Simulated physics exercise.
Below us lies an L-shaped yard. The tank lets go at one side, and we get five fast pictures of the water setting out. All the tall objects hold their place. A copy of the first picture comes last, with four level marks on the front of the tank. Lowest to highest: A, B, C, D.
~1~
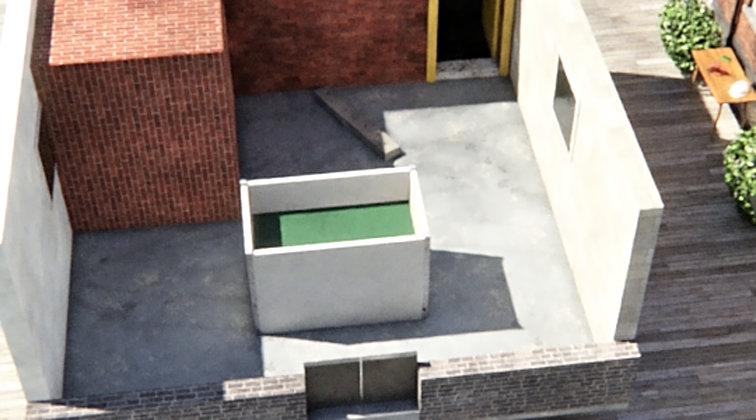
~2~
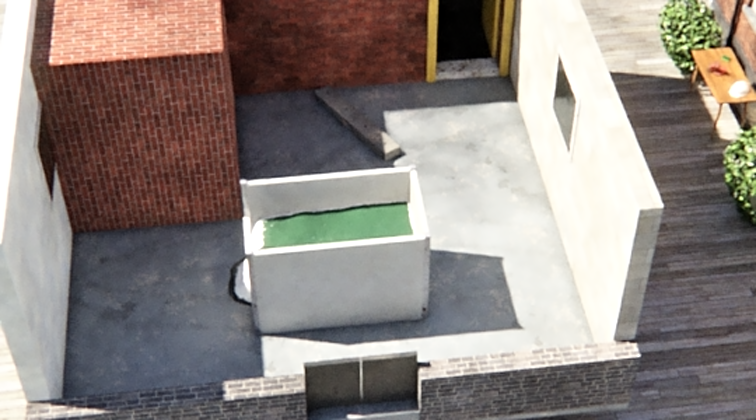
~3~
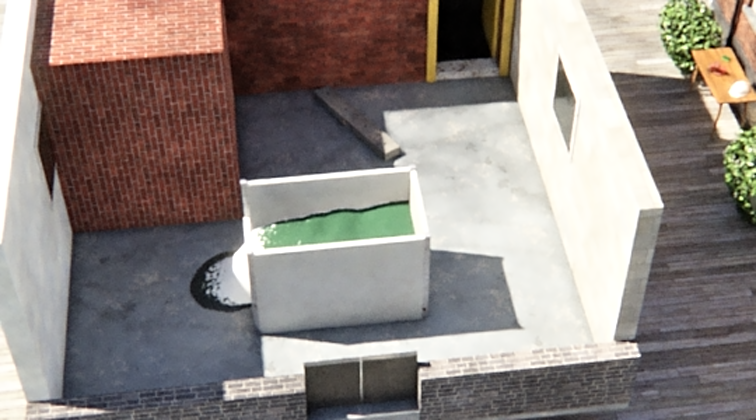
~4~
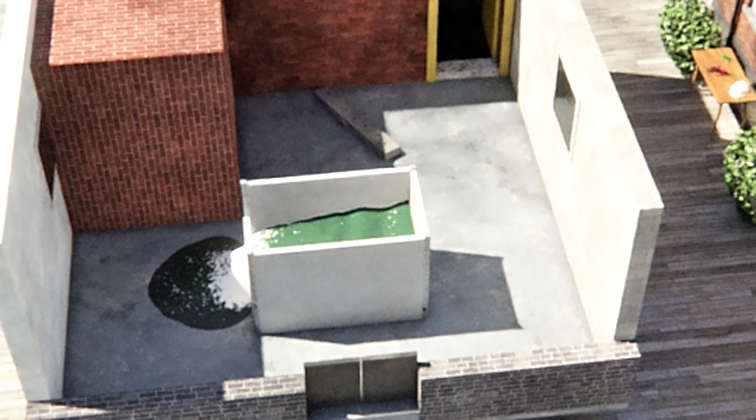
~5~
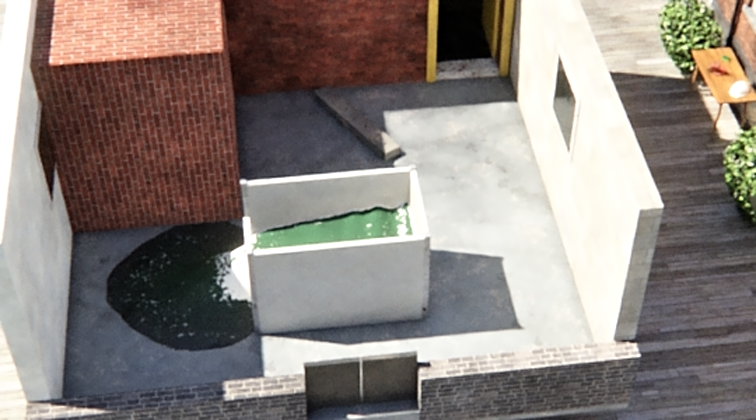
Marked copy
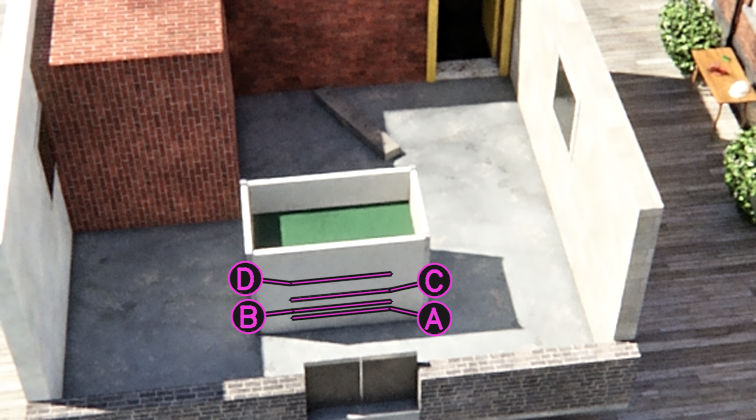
We see a walled yard from above, with a white tank of green water at its centre; the water surface tilts and drops as water pours from the tank's left side, spreading leftward across the grey ground in a widening, dark, foam-flecked pool.
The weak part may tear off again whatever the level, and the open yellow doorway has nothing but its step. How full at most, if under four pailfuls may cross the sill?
Go for D.
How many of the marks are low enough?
All of them.
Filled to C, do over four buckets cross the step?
No, not at all.
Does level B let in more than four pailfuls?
No, not at all.
On the marked copy, A at (341, 313); B at (341, 306); C at (341, 295); D at (340, 278); from the bottom up A, B, C, D.
Choosing A, nothing gets over.
Choosing B, nothing gets over.
Choosing C, nothing gets over.
Choosing D, a splash gets over, under a bucket.
